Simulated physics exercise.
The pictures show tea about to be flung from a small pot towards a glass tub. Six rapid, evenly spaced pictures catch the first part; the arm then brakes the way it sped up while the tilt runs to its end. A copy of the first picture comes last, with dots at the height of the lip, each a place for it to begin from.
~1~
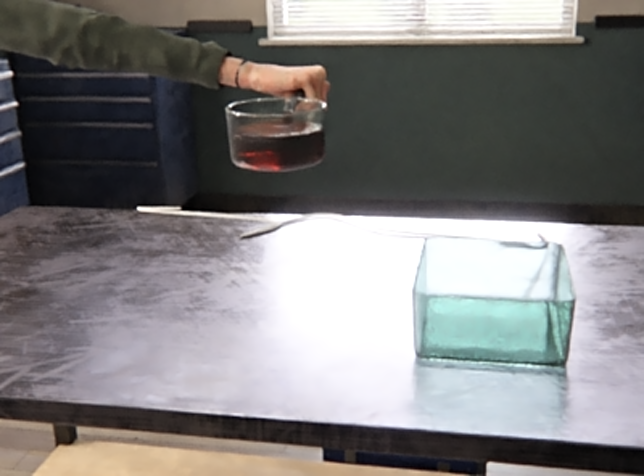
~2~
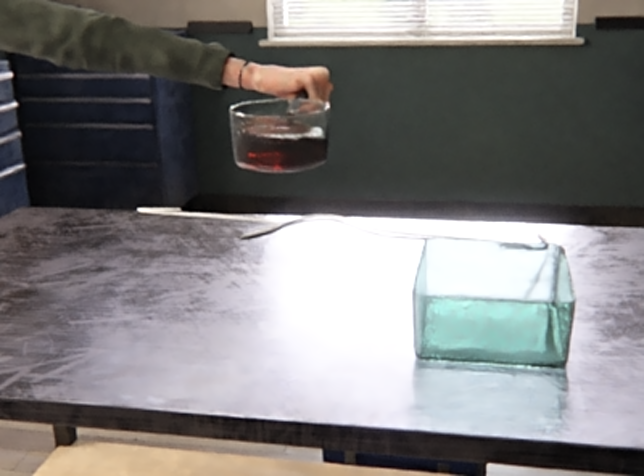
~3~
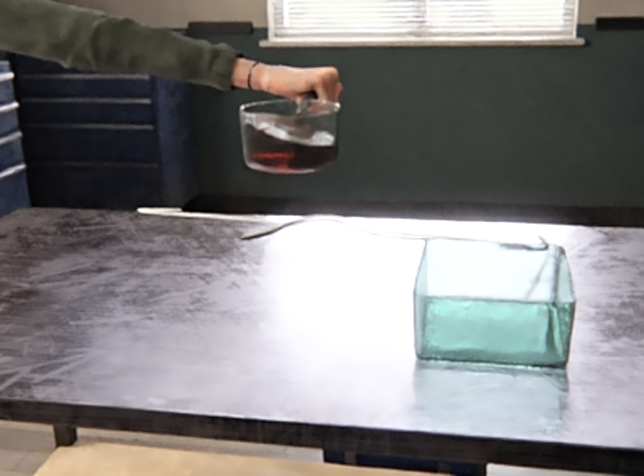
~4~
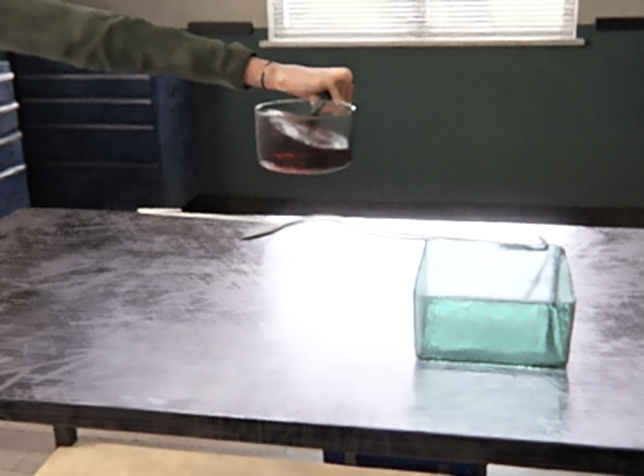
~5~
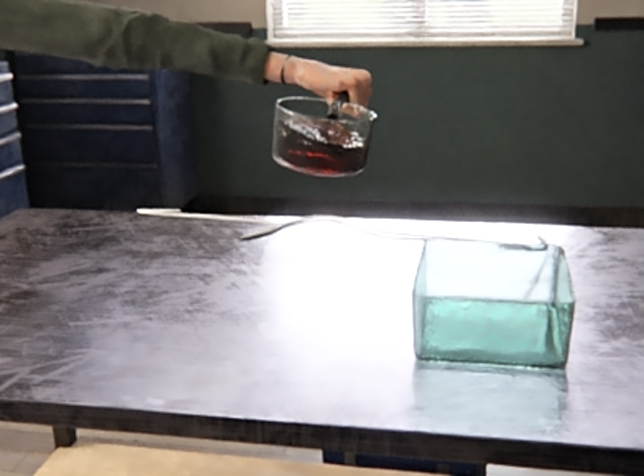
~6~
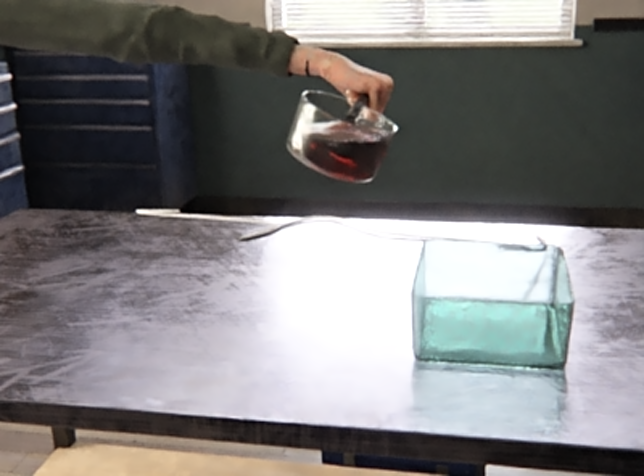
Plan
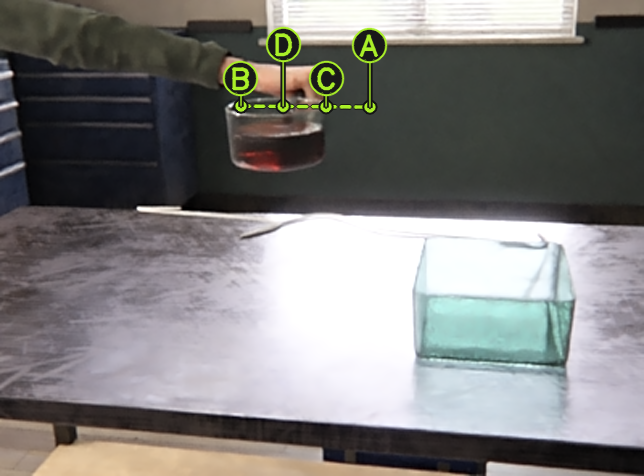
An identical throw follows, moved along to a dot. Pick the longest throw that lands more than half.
Take D.
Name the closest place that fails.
B it is.
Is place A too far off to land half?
No, not at all.
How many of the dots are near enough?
Three of the four.
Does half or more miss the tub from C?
No.
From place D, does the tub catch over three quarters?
No, it does not.
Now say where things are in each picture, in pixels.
The first picture shows upright, lip at (322, 106); tub from (413, 355) to (568, 365); nothing has left yet.
The second picture shows upright, lip at (325, 107); nothing has left yet.
The third picture shows upright, lip at (336, 108); nothing has left yet.
The fourth picture shows upright, lip at (352, 110); nothing has left yet.
The fifth picture shows tipped about 9°, lip at (373, 117); nothing has left yet.
The sixth picture shows tipped about 22°, lip at (394, 129); nothing has left yet.
In lime, A at (369, 107); B at (240, 106); C at (326, 106); D at (283, 106).
Choosing A, about 80 % lands in the tub, 3 % falls short and 17 % goes beside or beyond.
Choosing B, about 27 % lands in the tub, 67 % falls short and 6 % goes beside or beyond.
Choosing C, about 86 % lands in the tub, 5 % falls short and 9 % goes beside or beyond.
Choosing D, about 62 % lands in the tub, 28 % falls short and 10 % goes beside or beyond.
